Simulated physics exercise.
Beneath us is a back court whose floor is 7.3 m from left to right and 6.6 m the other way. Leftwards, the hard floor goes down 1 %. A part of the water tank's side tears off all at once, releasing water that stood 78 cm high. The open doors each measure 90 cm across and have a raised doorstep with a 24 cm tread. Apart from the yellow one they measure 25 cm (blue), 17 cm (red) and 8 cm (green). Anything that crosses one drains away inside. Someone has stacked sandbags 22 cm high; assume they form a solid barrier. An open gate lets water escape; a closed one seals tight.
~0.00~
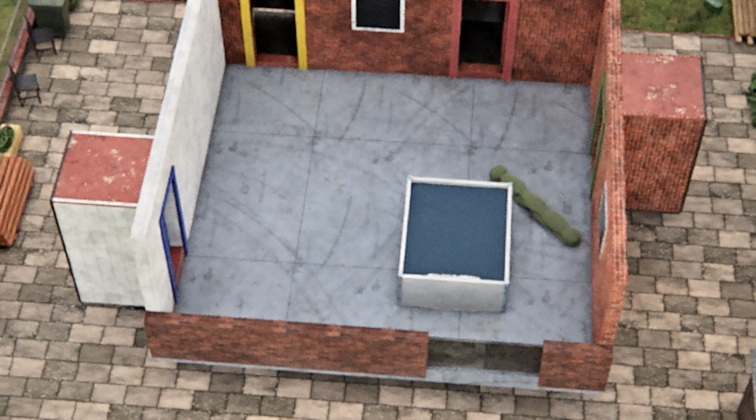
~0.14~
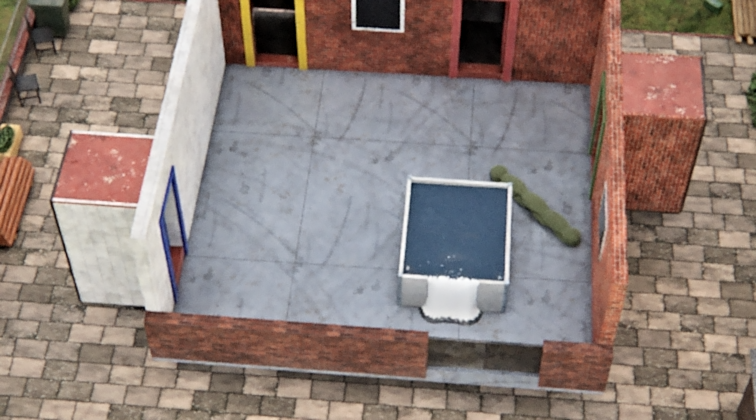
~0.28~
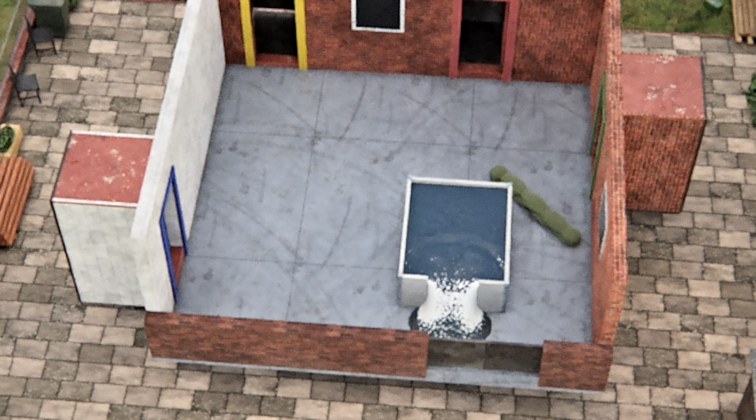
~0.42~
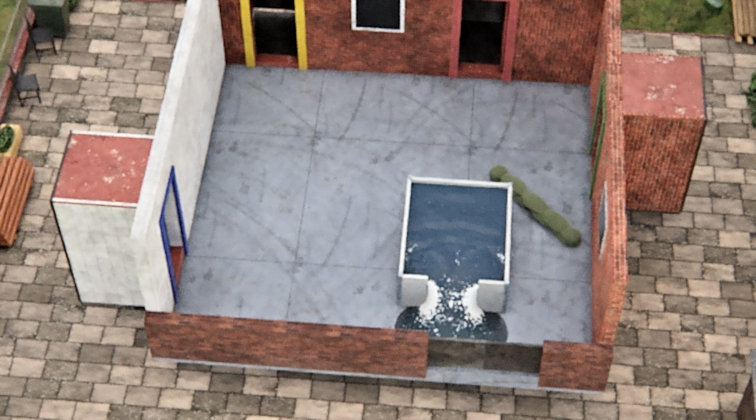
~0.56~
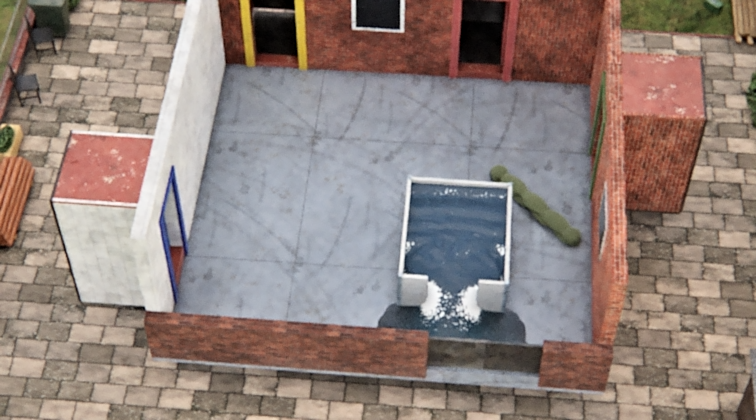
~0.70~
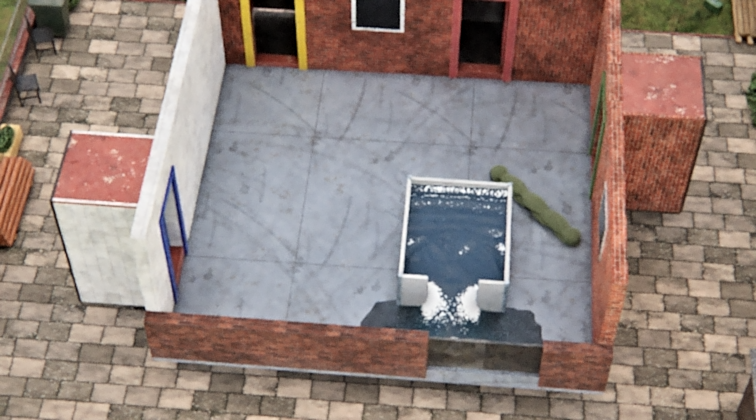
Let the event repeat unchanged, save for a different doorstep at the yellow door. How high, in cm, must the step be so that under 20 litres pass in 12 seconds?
Roughly 9 cm.
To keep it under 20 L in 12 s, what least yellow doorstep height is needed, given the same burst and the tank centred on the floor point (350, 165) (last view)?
A height near 11.0 cm.
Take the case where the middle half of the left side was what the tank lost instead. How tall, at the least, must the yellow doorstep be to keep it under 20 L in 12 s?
That way, roughly 16 cm.
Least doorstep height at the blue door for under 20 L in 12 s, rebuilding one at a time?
The blue door needs around 15 cm.
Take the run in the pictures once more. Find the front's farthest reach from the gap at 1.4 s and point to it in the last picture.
Lab note: Front tip approx. (230, 344).
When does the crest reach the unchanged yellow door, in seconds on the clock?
Some 8.0 s, more or less.
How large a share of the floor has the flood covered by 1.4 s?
Approximately 15 % of the floor.
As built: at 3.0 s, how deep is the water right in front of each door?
Blue door 21 cm, red door 0 cm, yellow door 0 cm, green door 3 cm.
After 1.4 s water covers 15 % of the floor, deepest (55 cm) near (449, 359); it has not reached the yellow door.
After 3.0 s water covers 40 % of the floor, deepest (32 cm) near (450, 350); it has not reached the yellow door.
After 12.0 s water covers 90 % of the floor, deepest (13 cm) near (203, 171); 9 cm at the yellow door, 11 litres in over its 10 cm doorstep.
At the yellow door as built, the water arrived by 4.9 s and peaked near 13 cm at 8.2 s.
With a doorstep of 7 cm, 58 litres would have come in within the 12 s; with 11.5 cm, 2 litres. So under 20 litres takes about 9 cm.
